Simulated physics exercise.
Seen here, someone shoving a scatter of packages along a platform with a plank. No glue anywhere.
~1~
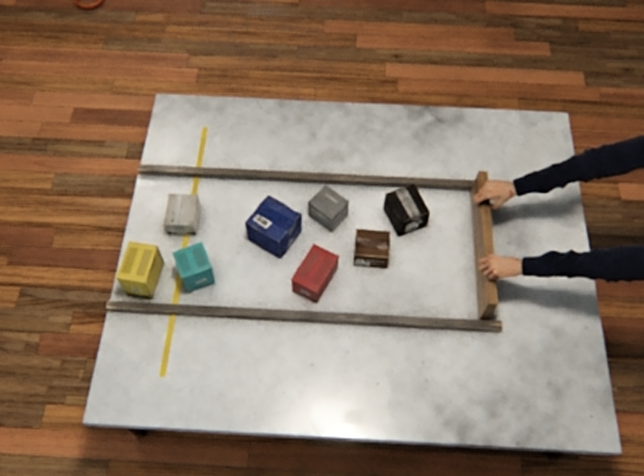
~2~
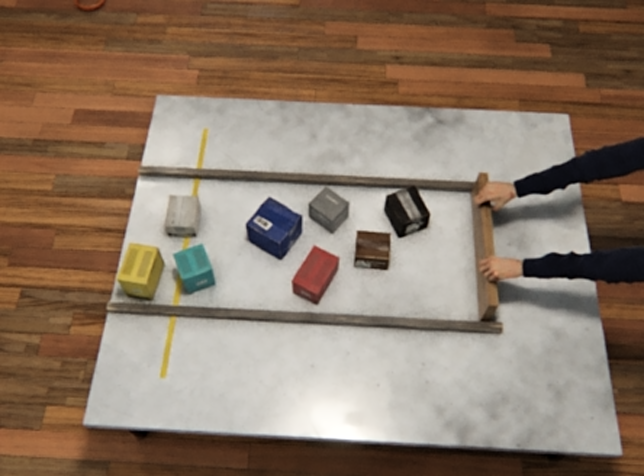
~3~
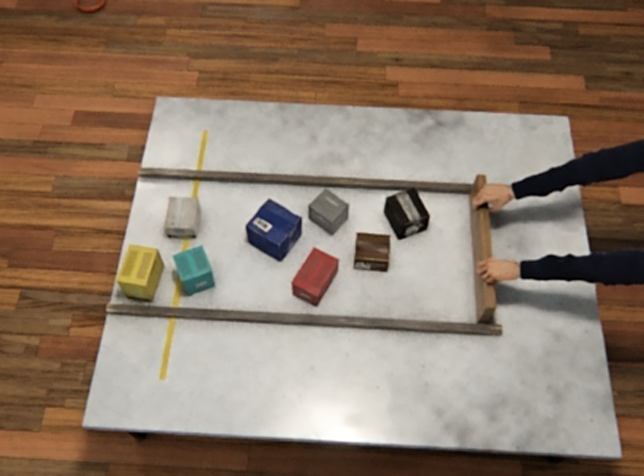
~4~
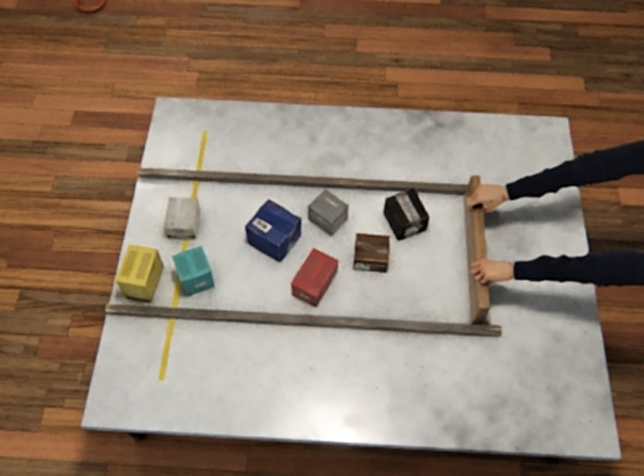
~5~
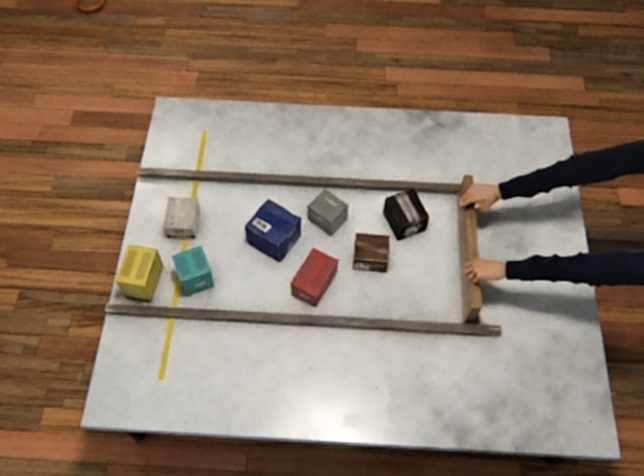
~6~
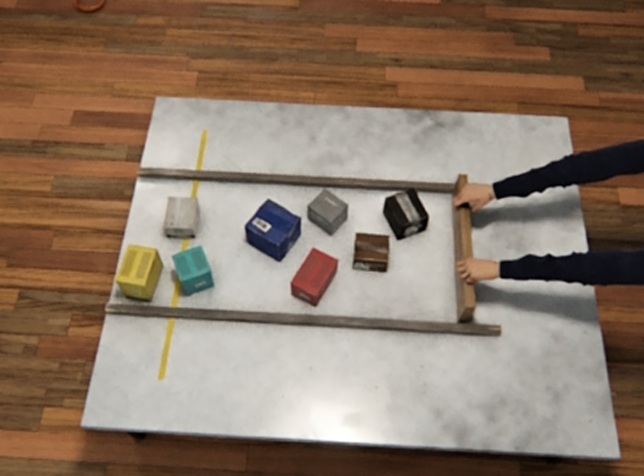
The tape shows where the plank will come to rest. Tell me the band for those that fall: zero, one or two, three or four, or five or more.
The number that fall off is one or two.
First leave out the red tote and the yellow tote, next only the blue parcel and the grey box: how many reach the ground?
The counts: 1 and 1.
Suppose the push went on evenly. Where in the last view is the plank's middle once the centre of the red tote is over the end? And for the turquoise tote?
About (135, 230), and (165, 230) for the other.
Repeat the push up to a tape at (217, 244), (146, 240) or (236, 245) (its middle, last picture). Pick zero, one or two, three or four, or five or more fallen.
In that order: Zero; at least five; none at all.
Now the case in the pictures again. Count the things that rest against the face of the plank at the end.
The number is 3.
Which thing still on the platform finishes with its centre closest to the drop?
The blue parcel ends nearest.
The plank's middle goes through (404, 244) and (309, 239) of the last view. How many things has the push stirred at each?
By then 1, and 5.
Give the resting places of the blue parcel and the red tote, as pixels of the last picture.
The blue parcel at (129, 229), the red tote at (162, 273).
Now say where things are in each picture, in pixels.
In the first frame, yellow tote (142, 270); white parcel (183, 215); turquoise tote (195, 268); plank (483, 244); tape (186, 239).
In the second frame, white parcel (184, 217); plank (484, 246).
In the third frame, turquoise tote (195, 271); red tote (316, 277).
In the fourth frame, yellow tote (141, 274); black parcel (406, 215).
In the fifth frame, white parcel (182, 218); blue parcel (274, 231).
In the sixth frame, yellow tote (141, 273); white parcel (182, 218); turquoise tote (194, 271); plank (463, 247); tape (185, 242).
A little later, none off yet; yellow tote at rest near (141, 273); white parcel at rest near (182, 218); turquoise tote at rest near (194, 271).
When it is over, the number that fall off is one or two; down, white parcel and yellow tote.
